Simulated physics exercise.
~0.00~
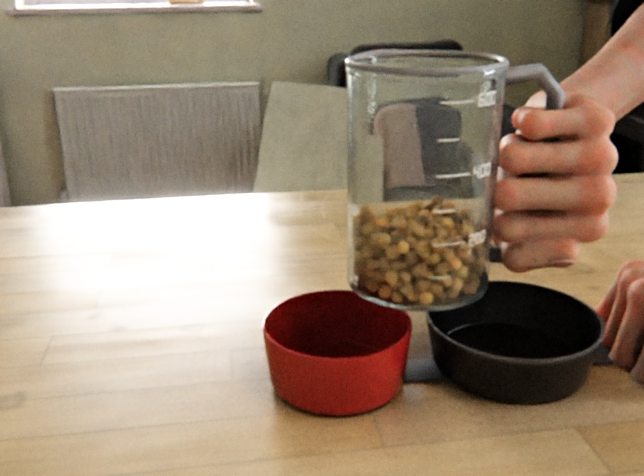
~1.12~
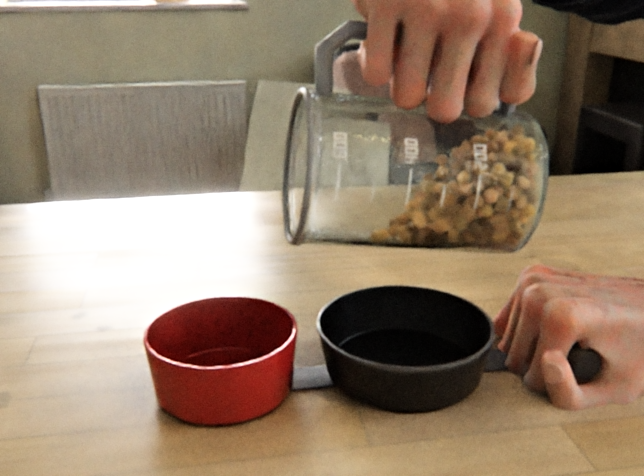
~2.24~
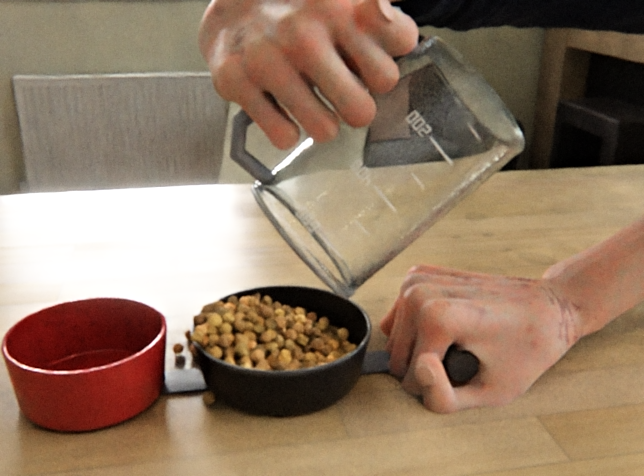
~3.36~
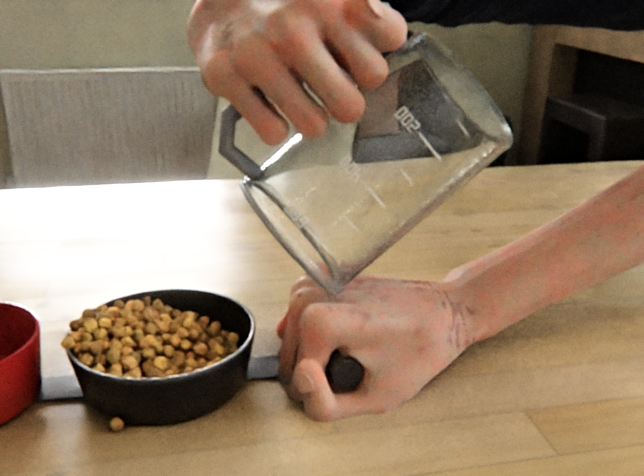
At first, one hand holds a clear jug partly filled with dried chickpeas upright above a wooden table, where a red dish and a black dish sit joined in a row. The other hand grips the row's handle at the right, and the dishes shift left in view as the jug tips onto its side, the chickpeas still inside. The jug then tilts further, mouth down, and the chickpeas land heaped in the black dish. The row continues left beneath the emptied, still tilted jug. It ends with the black dish piled full, the red one empty, and a stray chickpea beside the black dish.
